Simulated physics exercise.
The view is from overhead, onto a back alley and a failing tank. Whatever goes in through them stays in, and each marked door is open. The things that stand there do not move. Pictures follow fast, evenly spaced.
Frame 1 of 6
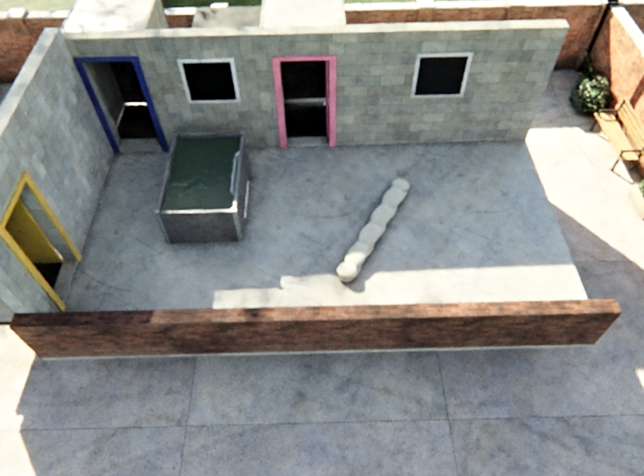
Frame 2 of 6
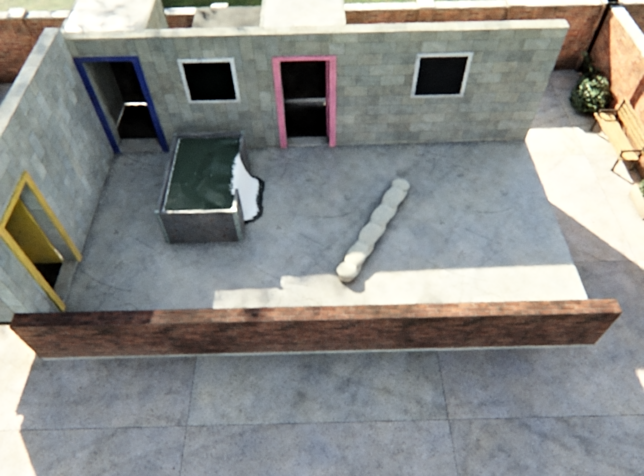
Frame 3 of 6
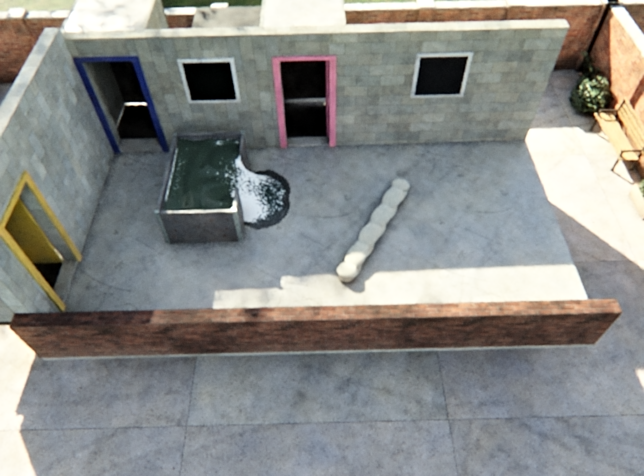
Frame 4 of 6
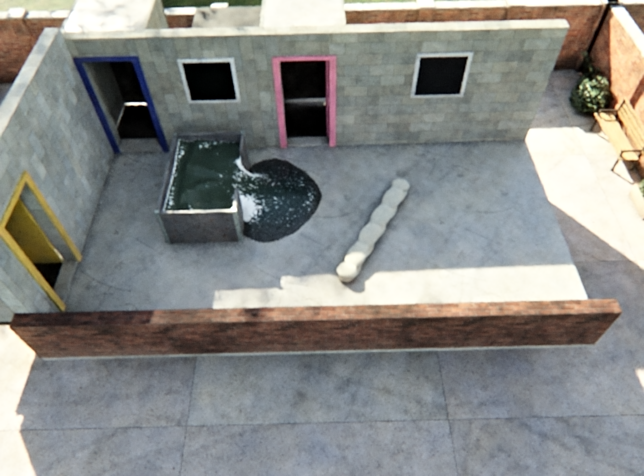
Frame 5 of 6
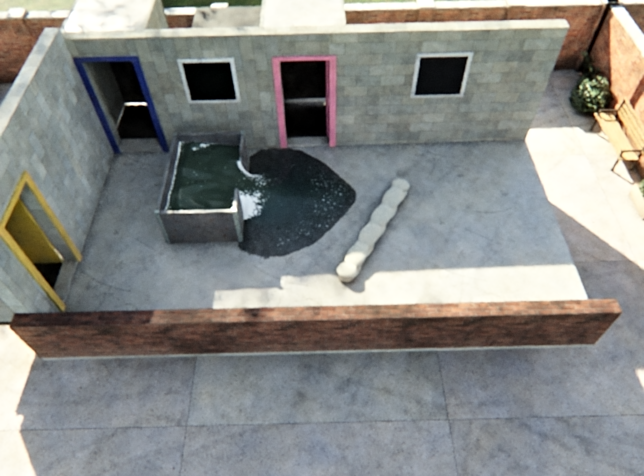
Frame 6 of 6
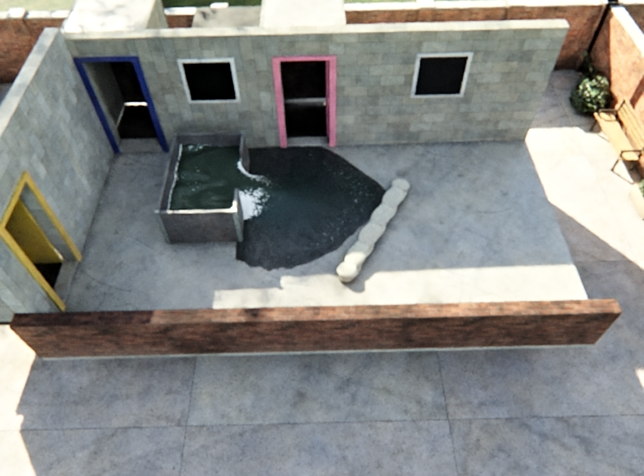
In a walled back alley, water pours from a tank's right side and spreads rightward across the ground.
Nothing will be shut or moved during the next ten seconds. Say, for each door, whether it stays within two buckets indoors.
In the end the pink door is going to be swamped, the blue door is going to stay within two buckets, the yellow door is going to stay within two buckets.
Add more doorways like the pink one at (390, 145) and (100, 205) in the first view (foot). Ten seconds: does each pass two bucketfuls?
Going through them as given, the first one tops the limit and the second one remains within the limit.
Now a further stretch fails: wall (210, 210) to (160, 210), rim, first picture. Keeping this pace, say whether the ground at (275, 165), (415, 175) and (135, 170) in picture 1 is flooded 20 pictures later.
The three spots, in order, are spared, spared and inundated.
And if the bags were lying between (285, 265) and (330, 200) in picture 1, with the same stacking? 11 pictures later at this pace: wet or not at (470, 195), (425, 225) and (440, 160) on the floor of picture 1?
Listed in sequence, the spots are swamped, swamped, swamped.
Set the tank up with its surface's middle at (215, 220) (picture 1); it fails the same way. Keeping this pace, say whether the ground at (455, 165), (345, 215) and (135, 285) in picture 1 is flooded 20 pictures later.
Point by point: Swamped; swamped; still bare.
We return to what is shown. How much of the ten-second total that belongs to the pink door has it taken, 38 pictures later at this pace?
Estimate: Some 85 per cent.
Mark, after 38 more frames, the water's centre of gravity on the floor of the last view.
I reckon somewhere around (306, 215).
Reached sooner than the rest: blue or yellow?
I'd say the door marked yellow.
A moment on, water covers 30 % of the floor; the pink door under two buckets in, the blue door not reached, the yellow door not reached.
Next, water covers 40 % of the floor; the pink door over two buckets in, the blue door not reached, the yellow door not reached.
Then, water covers 45 % of the floor; the pink door over two buckets in, the blue door not reached, the yellow door not reached.
Later, water covers 70 % of the floor; the pink door over two buckets in, the blue door not reached, the yellow door wet at the sill, nothing in.
In the end, water covers 85 % of the floor; the pink door over two buckets in, the blue door wet at the sill, nothing in, the yellow door wet at the sill, nothing in.
